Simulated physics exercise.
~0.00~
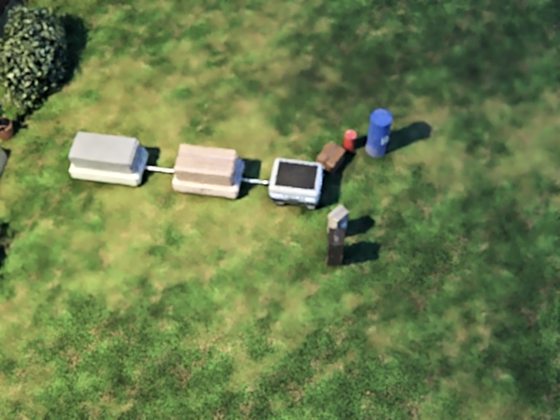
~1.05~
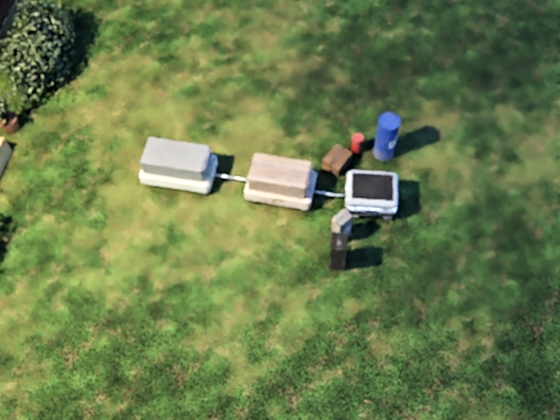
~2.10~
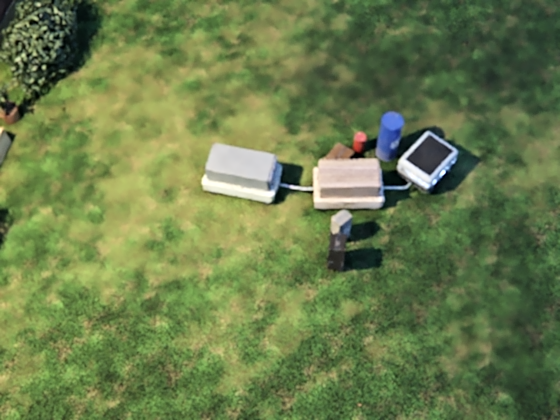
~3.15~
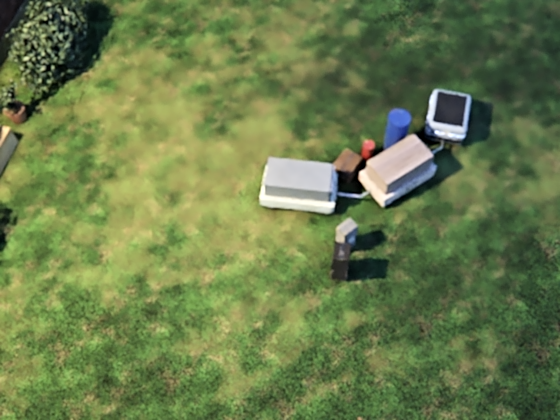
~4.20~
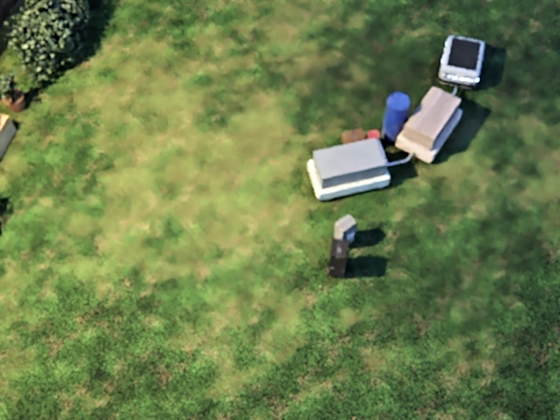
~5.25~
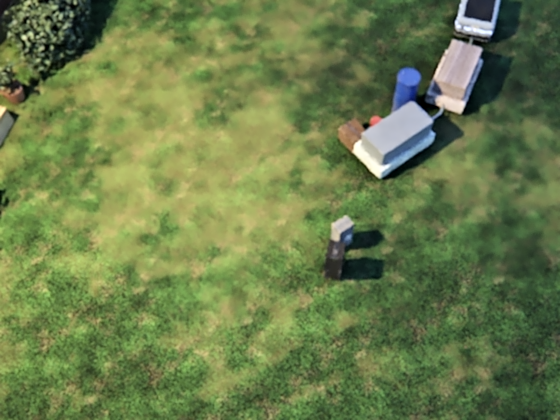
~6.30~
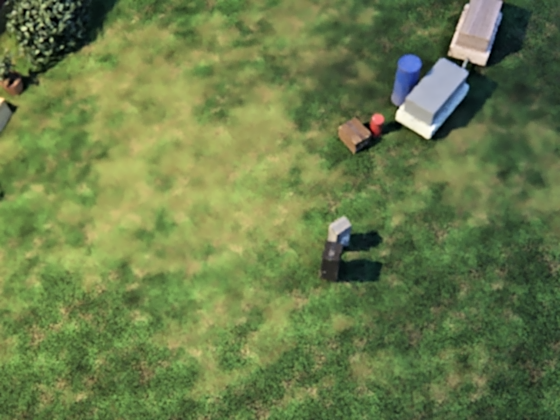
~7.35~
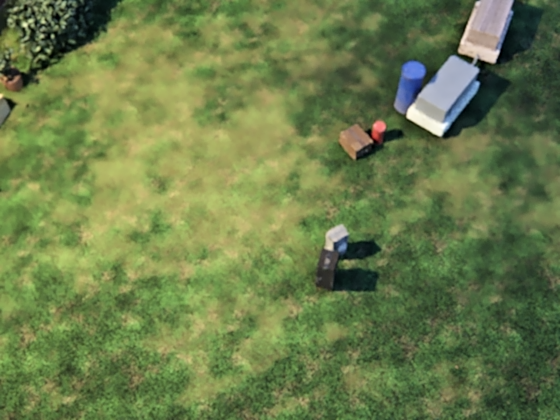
A small tug tows two carts right, turns up past a nudged blue drum, and leaves view.
